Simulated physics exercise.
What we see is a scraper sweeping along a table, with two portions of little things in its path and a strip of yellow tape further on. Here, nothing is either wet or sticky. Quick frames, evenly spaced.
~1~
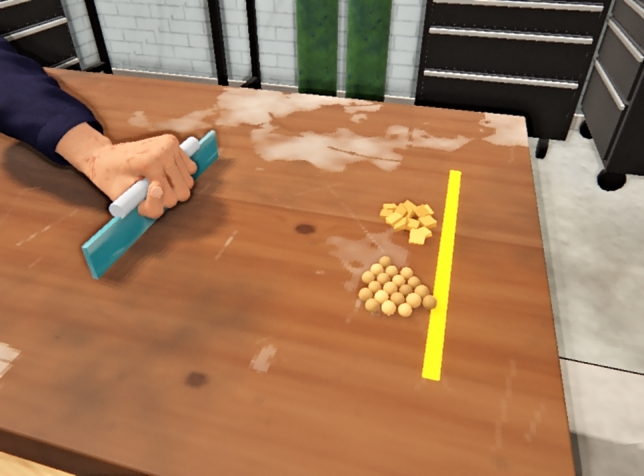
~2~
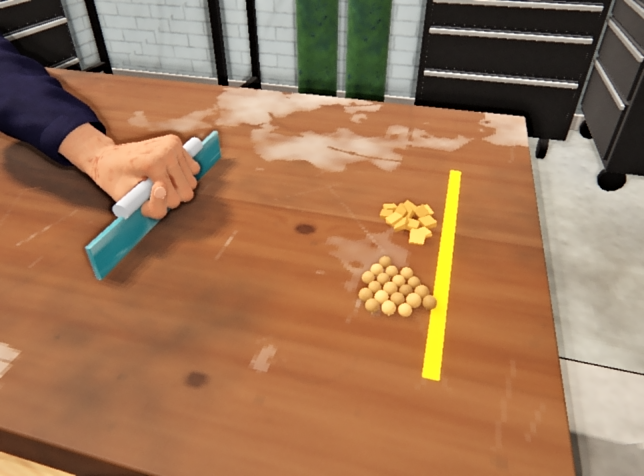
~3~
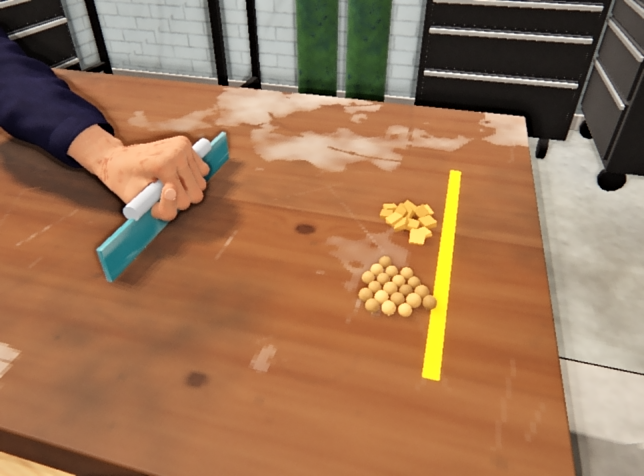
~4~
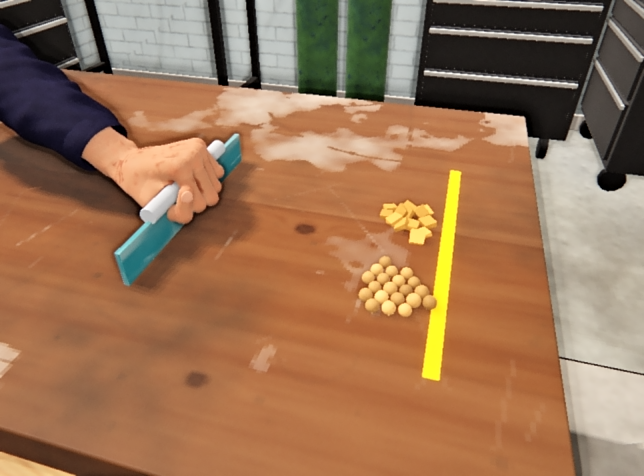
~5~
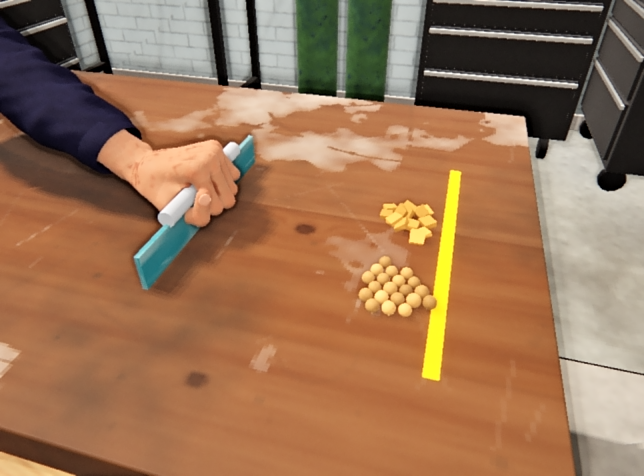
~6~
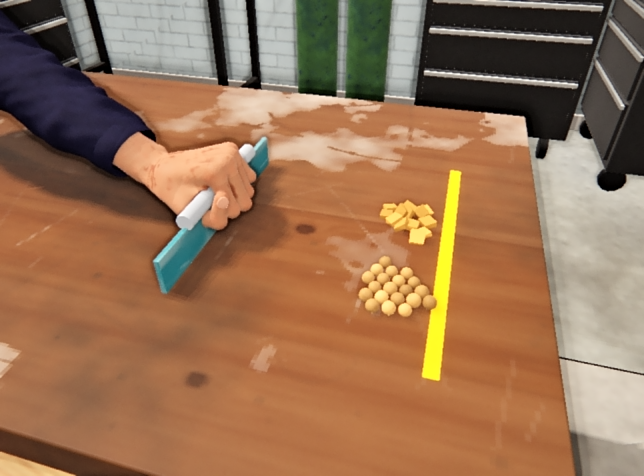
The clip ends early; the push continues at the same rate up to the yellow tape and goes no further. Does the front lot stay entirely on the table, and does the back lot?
Front lot - no; back lot - yes.
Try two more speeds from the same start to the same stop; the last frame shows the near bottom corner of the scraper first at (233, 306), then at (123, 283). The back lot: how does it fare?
First place: It never goes over. Second place: It never goes over.
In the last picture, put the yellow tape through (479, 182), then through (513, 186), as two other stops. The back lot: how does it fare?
First case: It does not fall; next case: It has some fall off.
Then, 0.40 s past the last view, scraper still moving, near (341, 206); front lot all on the table, its front near (430, 303); back lot all on the table, its front near (427, 223).
Then, 0.81 s past the last view, scraper stopped at the yellow tape; front lot all on the table, its front near (541, 318); back lot all on the table, its front near (501, 225).
Then, 1.09 s past the last view, scraper stopped at the yellow tape; front lot about half over the edge; back lot all on the table, its front near (504, 225).
Finally, scraper stopped at the yellow tape; front lot all over the edge; back lot all on the table, its front near (504, 225).
